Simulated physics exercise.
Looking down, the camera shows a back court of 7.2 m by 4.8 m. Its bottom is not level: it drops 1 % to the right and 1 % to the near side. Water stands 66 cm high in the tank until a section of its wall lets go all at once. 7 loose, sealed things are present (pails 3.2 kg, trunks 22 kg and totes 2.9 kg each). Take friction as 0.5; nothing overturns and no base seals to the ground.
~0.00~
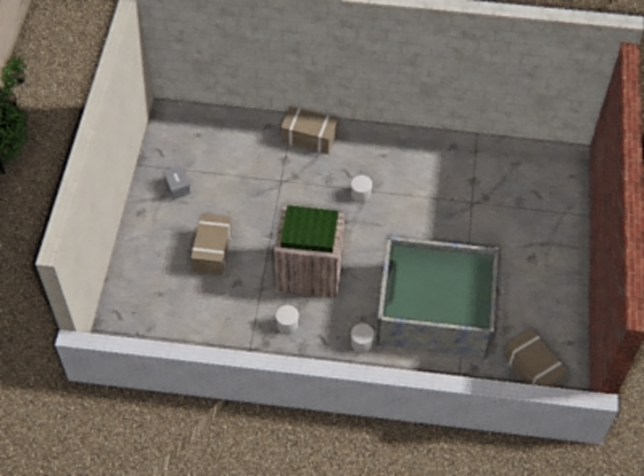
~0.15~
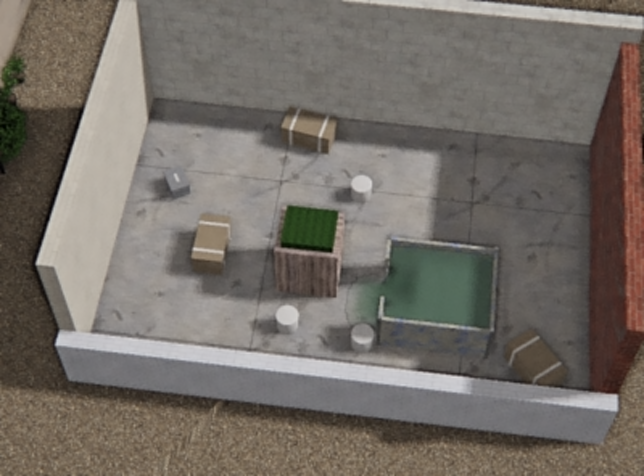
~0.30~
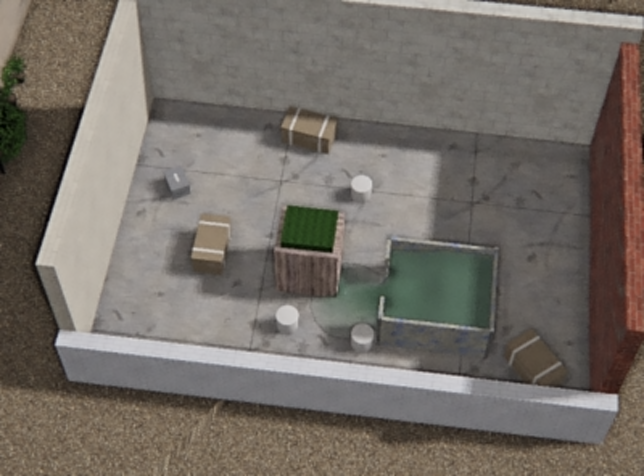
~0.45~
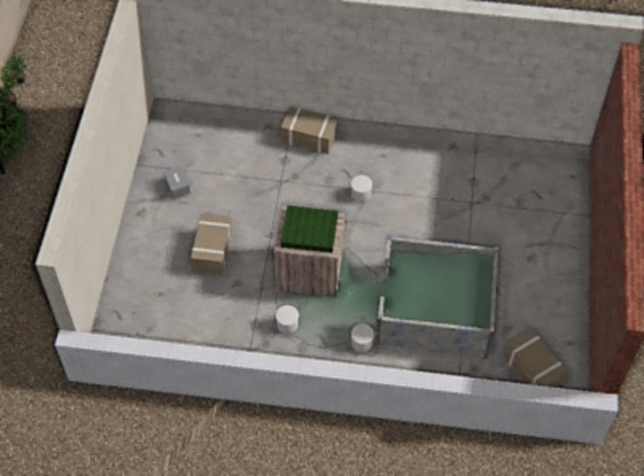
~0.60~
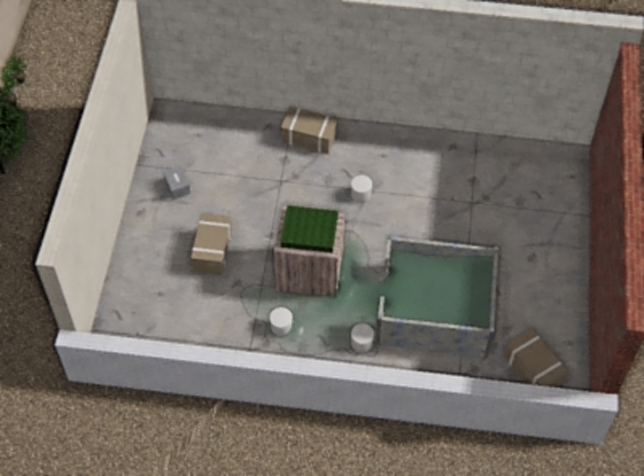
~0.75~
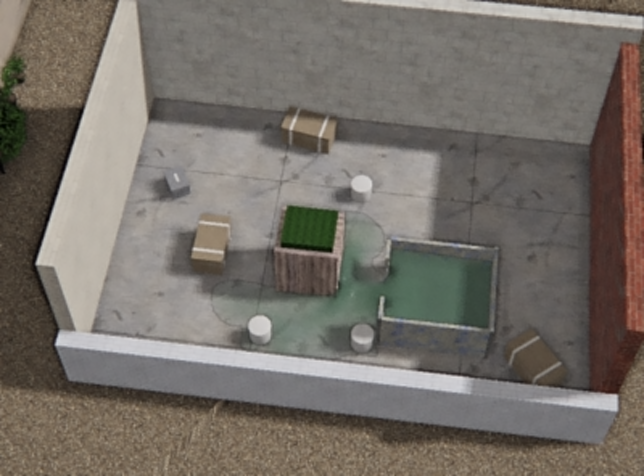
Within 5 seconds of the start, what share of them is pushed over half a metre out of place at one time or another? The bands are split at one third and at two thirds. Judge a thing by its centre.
A middle portion gets shifted, a third or more but short of two thirds.
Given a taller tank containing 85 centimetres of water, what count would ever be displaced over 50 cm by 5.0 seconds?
With that change, 3 of them.
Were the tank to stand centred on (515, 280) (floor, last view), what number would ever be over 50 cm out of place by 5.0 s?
Count: 4.
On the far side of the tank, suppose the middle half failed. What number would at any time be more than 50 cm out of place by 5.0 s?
Then it comes to 2 of them.
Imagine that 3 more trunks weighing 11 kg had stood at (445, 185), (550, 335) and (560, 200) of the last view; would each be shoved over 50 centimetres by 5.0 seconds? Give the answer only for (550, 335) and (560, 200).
Within it, Within it.
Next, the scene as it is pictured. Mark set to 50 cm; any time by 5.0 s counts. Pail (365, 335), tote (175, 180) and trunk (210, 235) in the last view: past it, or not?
Well, in turn that's not reaching it, topping it, not reaching it.
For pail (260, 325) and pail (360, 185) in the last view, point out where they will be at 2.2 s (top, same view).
Approx. (103, 305); approx. (374, 116).
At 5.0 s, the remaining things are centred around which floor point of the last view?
Near (323, 217).
After 1.1 s 1 of 7 are over 50 cm from their spots; 0 afloat.
After 2.2 s 2 of 7 are over 50 cm from their spots; 2 afloat.
After 3.5 s 2 of 7 are over 50 cm from their spots; 1 afloat.
After 5.0 s 3 of 7 are over 50 cm from their spots, and 3 have been at some point; 1 afloat.
